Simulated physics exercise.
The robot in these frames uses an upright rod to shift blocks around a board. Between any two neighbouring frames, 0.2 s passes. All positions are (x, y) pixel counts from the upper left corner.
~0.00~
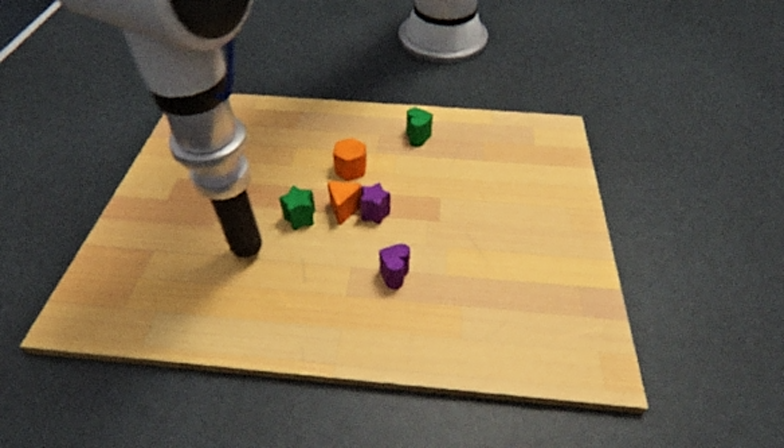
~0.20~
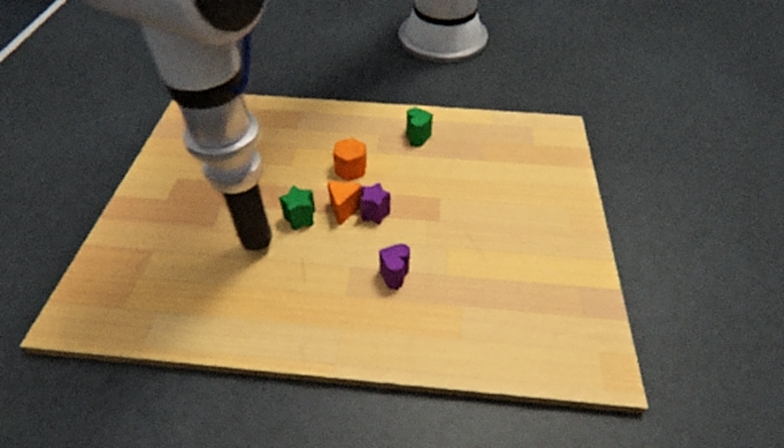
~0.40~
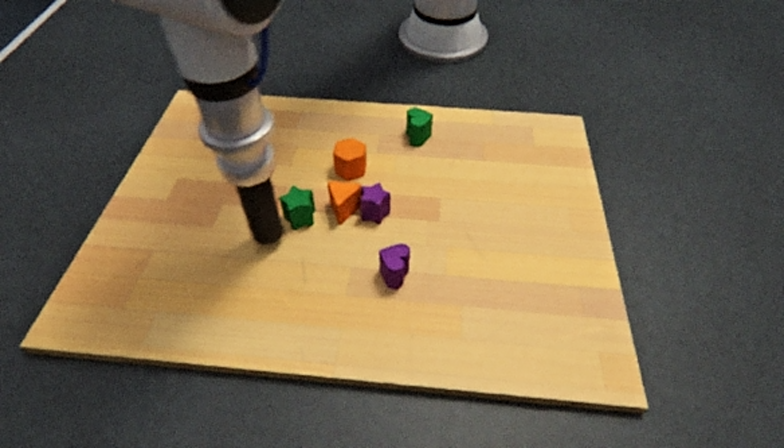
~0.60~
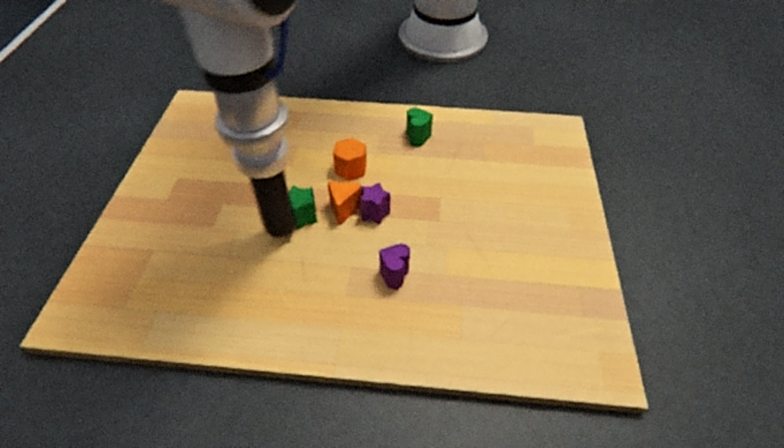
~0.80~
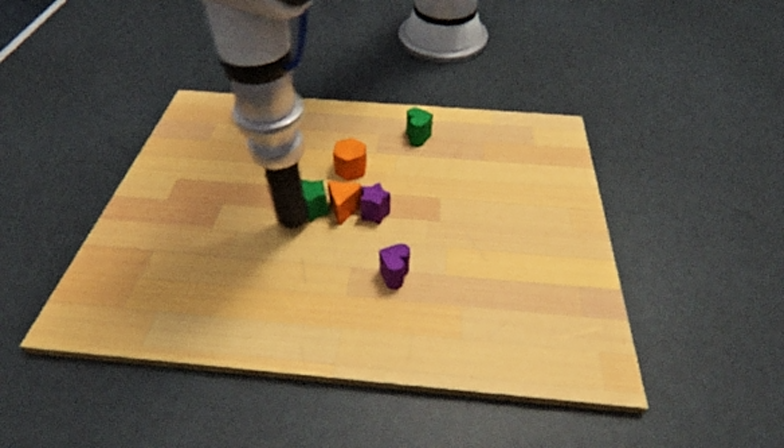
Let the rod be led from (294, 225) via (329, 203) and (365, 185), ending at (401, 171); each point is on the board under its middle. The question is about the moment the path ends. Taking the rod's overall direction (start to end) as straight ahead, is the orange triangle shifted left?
No - that is not the case.
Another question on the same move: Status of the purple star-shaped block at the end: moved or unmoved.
It ends up somewhere else.
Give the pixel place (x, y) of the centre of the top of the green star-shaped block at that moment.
Close to (389, 134).
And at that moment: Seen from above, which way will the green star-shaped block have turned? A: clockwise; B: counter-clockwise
My answer is option B.
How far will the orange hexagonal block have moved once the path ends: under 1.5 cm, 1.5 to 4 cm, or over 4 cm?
Net shift: Above 4 cm.
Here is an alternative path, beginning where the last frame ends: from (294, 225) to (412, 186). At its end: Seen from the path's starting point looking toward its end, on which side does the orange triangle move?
It moves off to the left.
On the path given first. One third of the way, rod (329, 195); green star-shaped block (343, 165); orange triangle (366, 175), turned 60° clockwise; orange hexagonal block (353, 144), turned 10° anticlockwise; purple star-shaped block (382, 195), turned 40° clockwise.
Two thirds of the way, rod (365, 177); green star-shaped block (375, 146), turned 25° anticlockwise; orange triangle (395, 171), turned 120° clockwise; orange hexagonal block (364, 129), turned 70° anticlockwise; purple star-shaped block (382, 195), turned 40° clockwise.
At the end, rod (401, 163); green star-shaped block (389, 134), turned 65° anticlockwise; orange triangle (407, 168), turned 195° clockwise; orange hexagonal block (365, 125), turned 90° anticlockwise; purple star-shaped block (382, 195), turned 40° clockwise.
